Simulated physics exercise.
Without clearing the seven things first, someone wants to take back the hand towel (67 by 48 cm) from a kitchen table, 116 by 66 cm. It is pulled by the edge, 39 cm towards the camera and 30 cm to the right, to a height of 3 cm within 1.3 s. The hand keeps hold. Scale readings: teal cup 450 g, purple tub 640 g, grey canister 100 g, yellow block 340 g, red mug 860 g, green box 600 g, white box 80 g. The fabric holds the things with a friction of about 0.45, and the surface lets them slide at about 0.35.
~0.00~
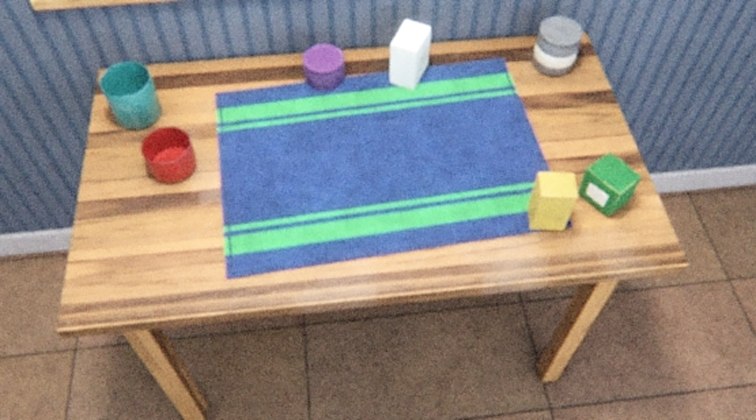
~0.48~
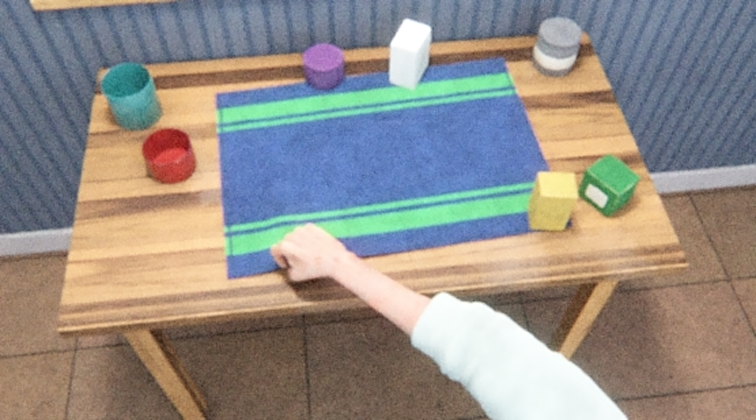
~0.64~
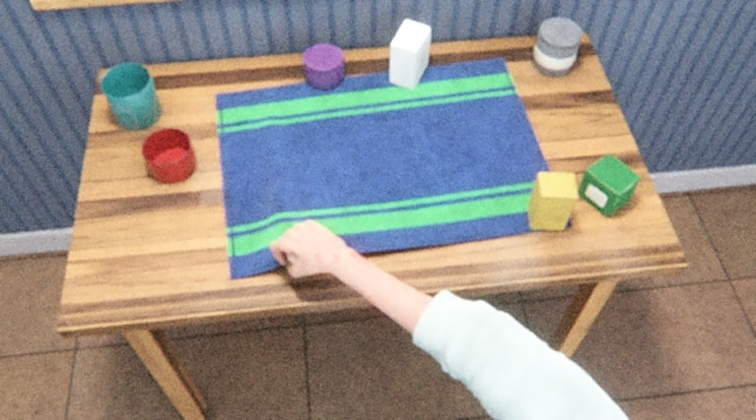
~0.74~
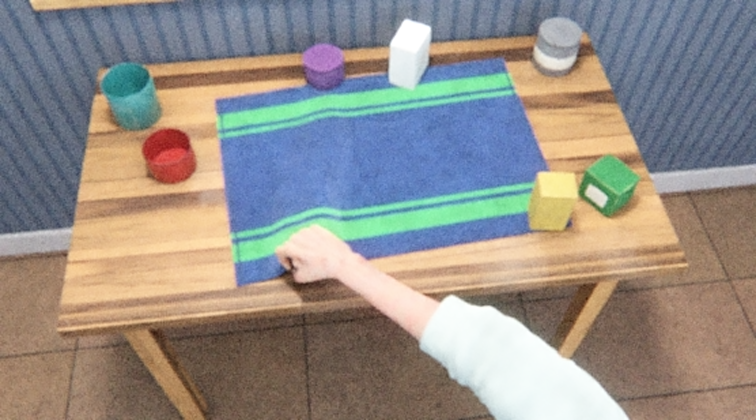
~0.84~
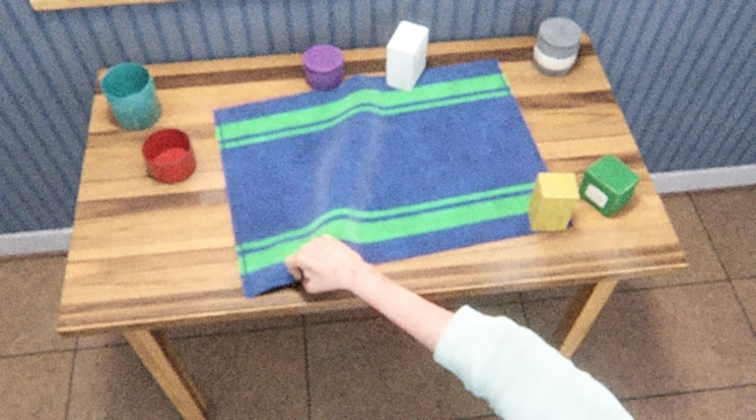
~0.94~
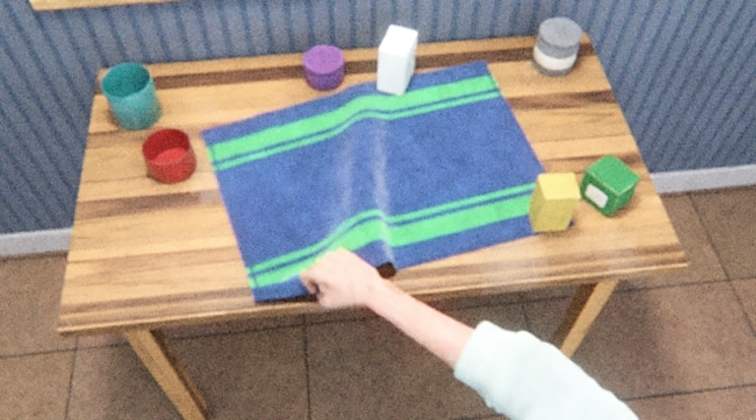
We see a hand grip the front edge of a blue, green-striped towel on a wooden table and drag it slightly rightward, wrinkling and turning the cloth, while the white box at the back shifts a little left.
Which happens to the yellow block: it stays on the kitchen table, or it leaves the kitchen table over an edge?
It stays on the kitchen table.
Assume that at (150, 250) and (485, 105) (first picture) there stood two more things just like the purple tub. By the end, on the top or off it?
The first one survives on top, and the other survives on top.
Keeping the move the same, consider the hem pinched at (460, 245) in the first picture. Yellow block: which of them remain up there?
Yellow block: Off the top.
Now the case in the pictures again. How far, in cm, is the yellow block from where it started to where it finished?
Net displacement - yellow block 2 cm.
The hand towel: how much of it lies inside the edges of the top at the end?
Roughly 45%.
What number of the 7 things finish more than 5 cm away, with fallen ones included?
It adds up to 1.
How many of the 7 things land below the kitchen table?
It adds up to 0.
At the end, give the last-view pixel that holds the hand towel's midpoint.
(411, 298) or thereabouts.
After 1.2 s, 90 % of the hand towel is still over the top; white box 11 cm off its start.
After 1.4 s, 70 % of the hand towel is still over the top; yellow block 1 cm off its start, white box 16 cm off its start.
After 1.7 s, 50 % of the hand towel is still over the top; yellow block 2 cm off its start at (566, 189), white box 17 cm off its start at (357, 78).
After 1.9 s, 45 % of the hand towel is still over the top; yellow block 2 cm off its start, white box 17 cm off its start.
After 3.5 s, 45 % of the hand towel is still over the top; yellow block 2 cm off its start at (567, 190), white box 17 cm off its start at (357, 78).
